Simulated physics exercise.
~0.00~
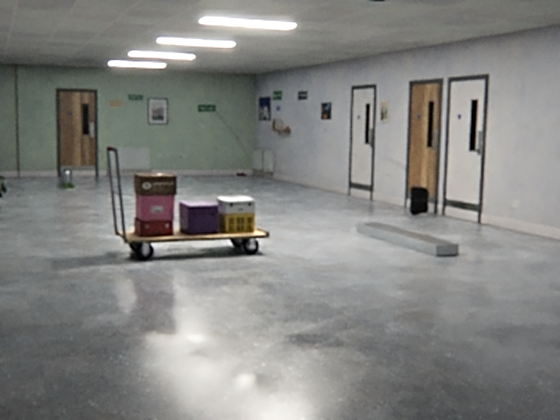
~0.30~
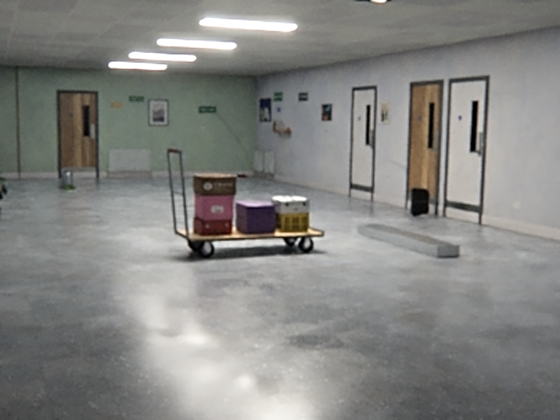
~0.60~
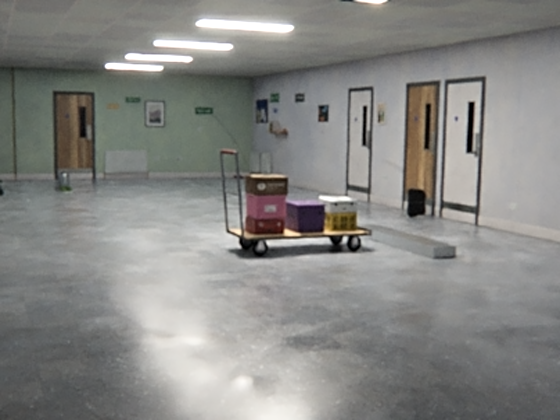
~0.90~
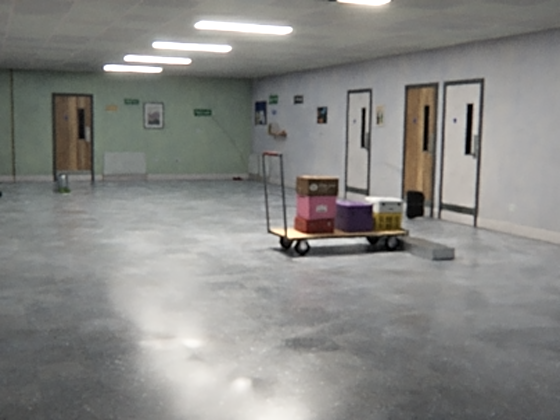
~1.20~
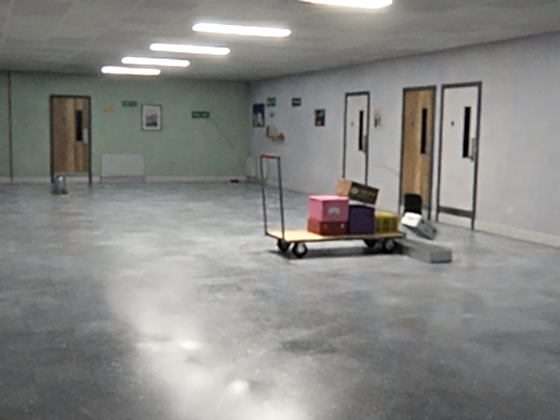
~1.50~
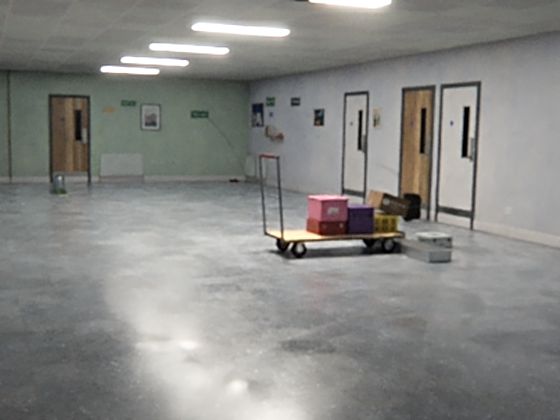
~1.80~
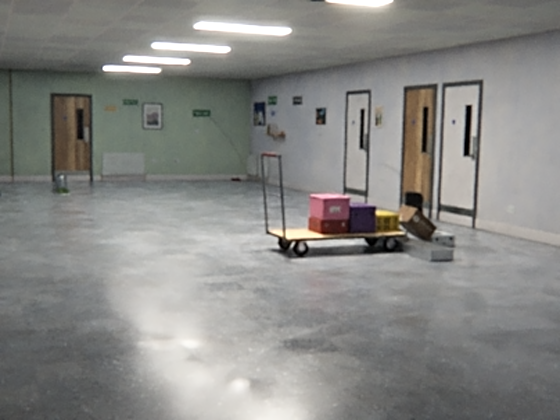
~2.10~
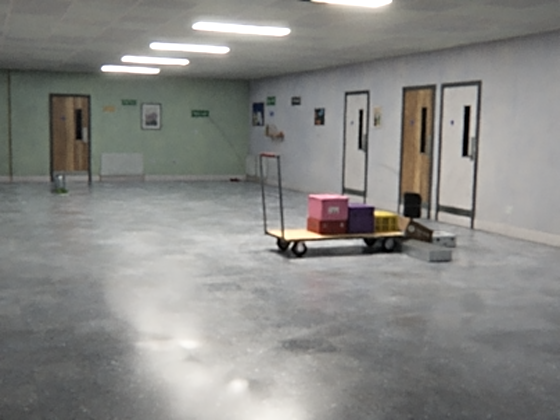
A flatbed trolley with an upright handle at its left end rolls rightward across a shiny grey floor, carrying a small load of coloured boxes. A brown carton rides on top of a pink tote and a red toolbox, with purple, white and yellow containers beside them. The trolley stops abruptly at a low grey beam. The white toolbox tips off the front, and the brown carton slides forward over the others, then tumbles off after it. Both come to rest by the beam, while the pink, red, purple and yellow boxes stay aboard.
